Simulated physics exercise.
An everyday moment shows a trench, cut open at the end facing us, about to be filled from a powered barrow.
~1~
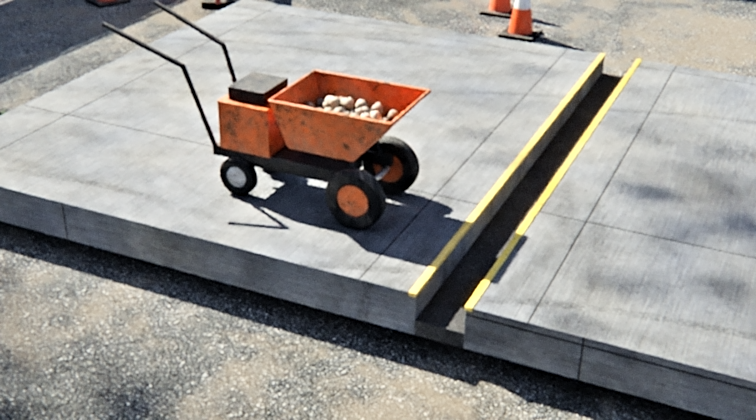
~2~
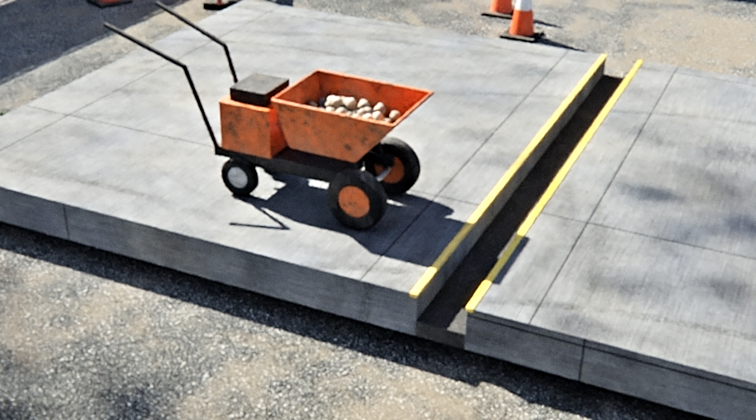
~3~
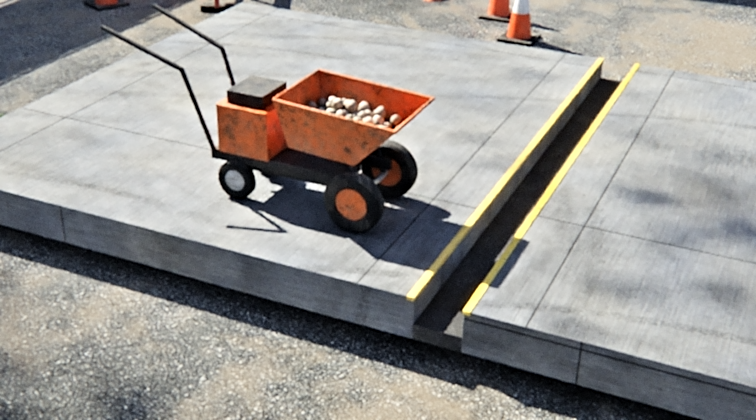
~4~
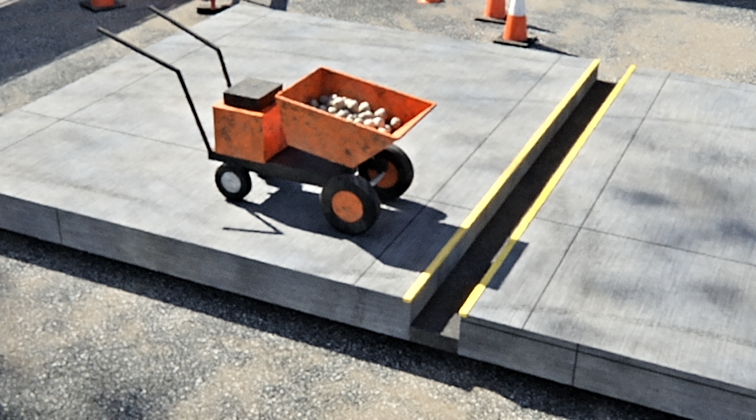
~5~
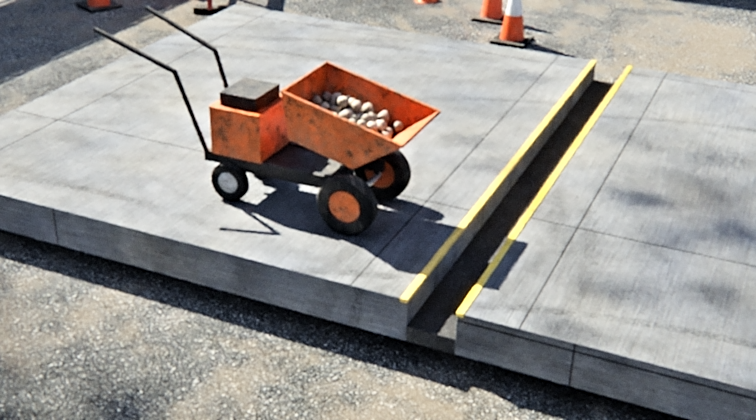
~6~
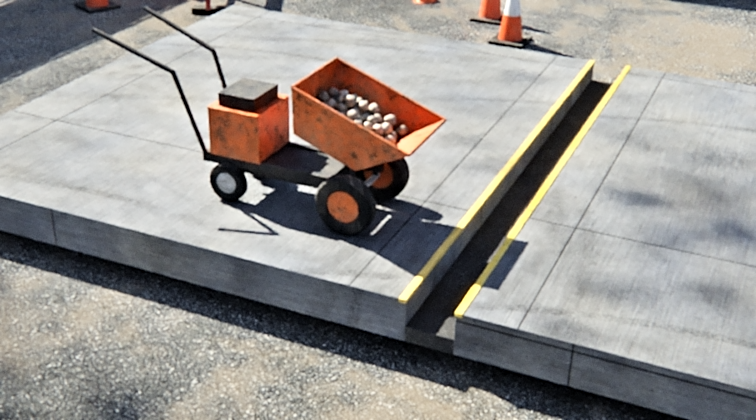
The clip opens on an orange powered barrow loaded with pale, rounded stones, standing level on a concrete slab left of a yellow-edged trench. Its skip tilts slightly toward the trench, then more clearly, the back rising from the chassis and the front lip lowering, while the wheels stay put.
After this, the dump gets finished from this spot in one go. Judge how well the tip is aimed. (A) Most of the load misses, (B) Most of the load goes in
Option B: Most of the load goes in.
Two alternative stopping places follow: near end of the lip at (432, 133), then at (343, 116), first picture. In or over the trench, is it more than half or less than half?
So the first stop would give short of the halfway mark, while the second would give short of the halfway mark.
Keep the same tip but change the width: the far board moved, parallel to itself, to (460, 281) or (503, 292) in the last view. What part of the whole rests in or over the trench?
You'd get 80 in a hundred the first time and 100 in a hundred the second.
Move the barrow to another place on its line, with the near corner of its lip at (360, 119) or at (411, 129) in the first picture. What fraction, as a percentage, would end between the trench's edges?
40 % then 80 %.
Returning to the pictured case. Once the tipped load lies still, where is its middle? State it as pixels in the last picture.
Last view, resting centre - approx. (476, 254).
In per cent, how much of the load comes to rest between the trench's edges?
It works out to roughly 100 percent of the load.
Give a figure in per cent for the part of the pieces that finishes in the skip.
0 in a hundred, roughly.
Soon after the last picture, skip tipped steeply; all in the skip.
A little later, skip tipped steeply; nearly all in the skip; a stray few short of the trench; a small part in or heaped over the trench.
Later still, skip tipped right over; a small part in the skip; a stray few short of the trench; nearly all in or heaped over the trench.
At rest, skip tipped right over; a stray few short of the trench; nearly all in or heaped over the trench; none beyond it.
